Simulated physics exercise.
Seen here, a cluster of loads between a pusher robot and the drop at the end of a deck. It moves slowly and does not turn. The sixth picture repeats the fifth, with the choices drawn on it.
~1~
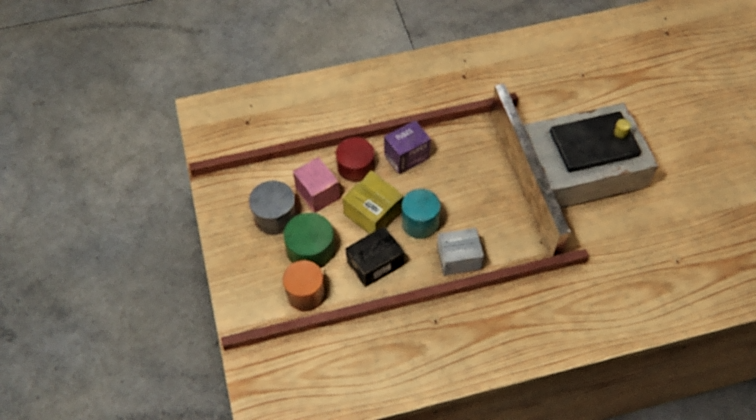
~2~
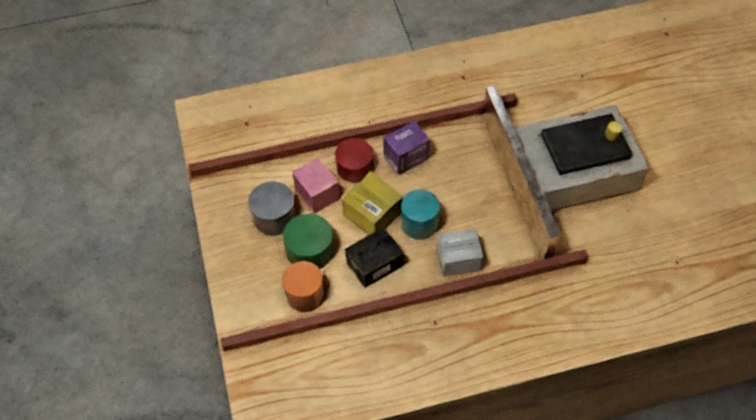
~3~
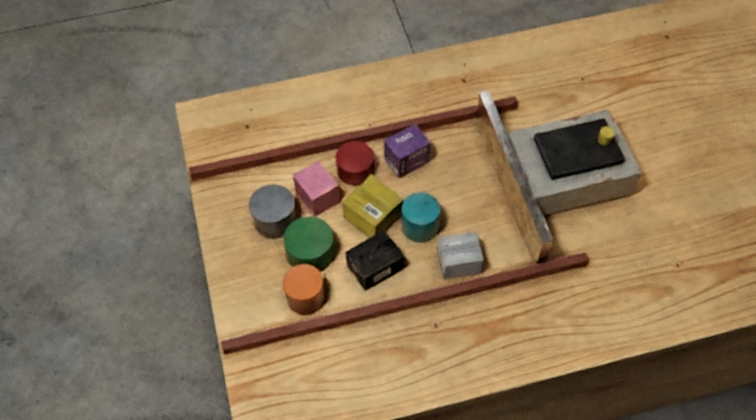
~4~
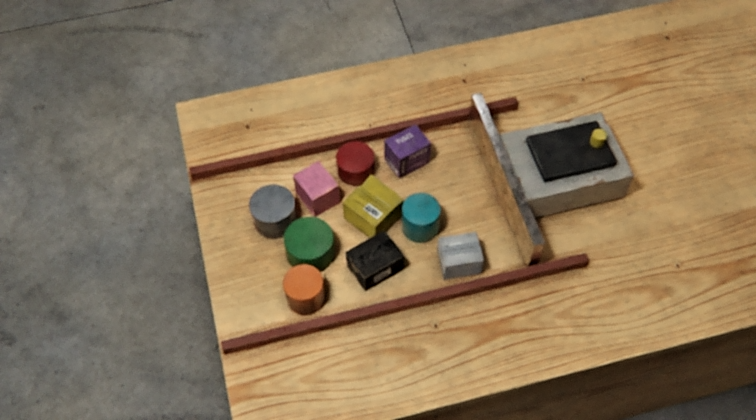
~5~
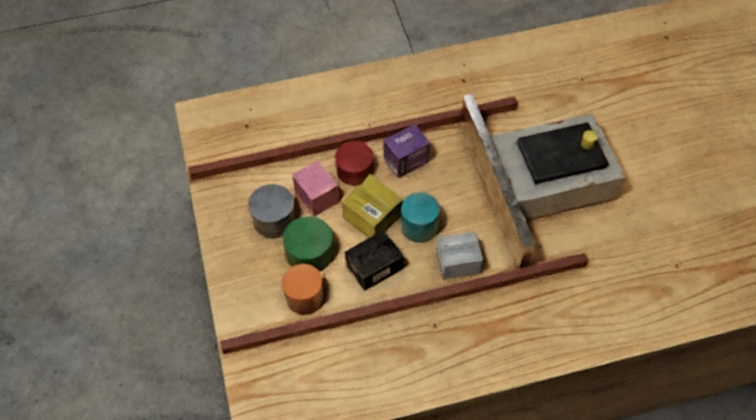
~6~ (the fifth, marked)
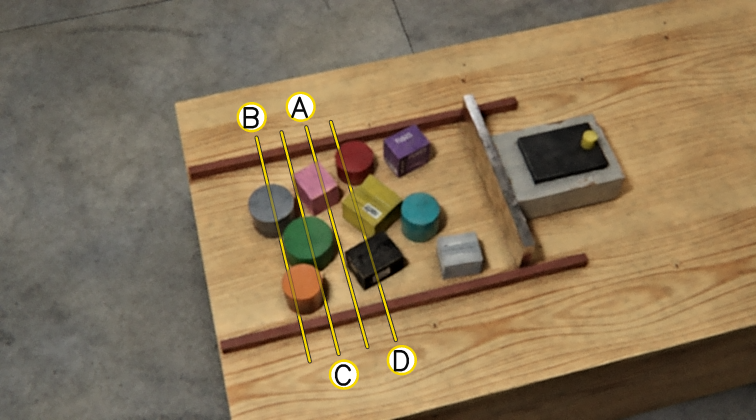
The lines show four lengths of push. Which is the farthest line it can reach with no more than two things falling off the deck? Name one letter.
Stop at B.
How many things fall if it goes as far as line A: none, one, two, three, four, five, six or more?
The count is none.
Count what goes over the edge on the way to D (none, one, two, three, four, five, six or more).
By then, none.
On the marked copy, A at (334, 228); B at (281, 241); C at (308, 235); D at (361, 222).
With B. Early on, robot (481, 170); white parcel (415, 267); purple box (378, 154).
Further on, robot (404, 187); orange pail (248, 304); grey pail (245, 231).
At the end, robot (345, 201); grey pail over the edge; orange pail over the edge; two fallen.
As for the rest, A is within the limit but short; C is within the limit but short; D is within the limit but short.
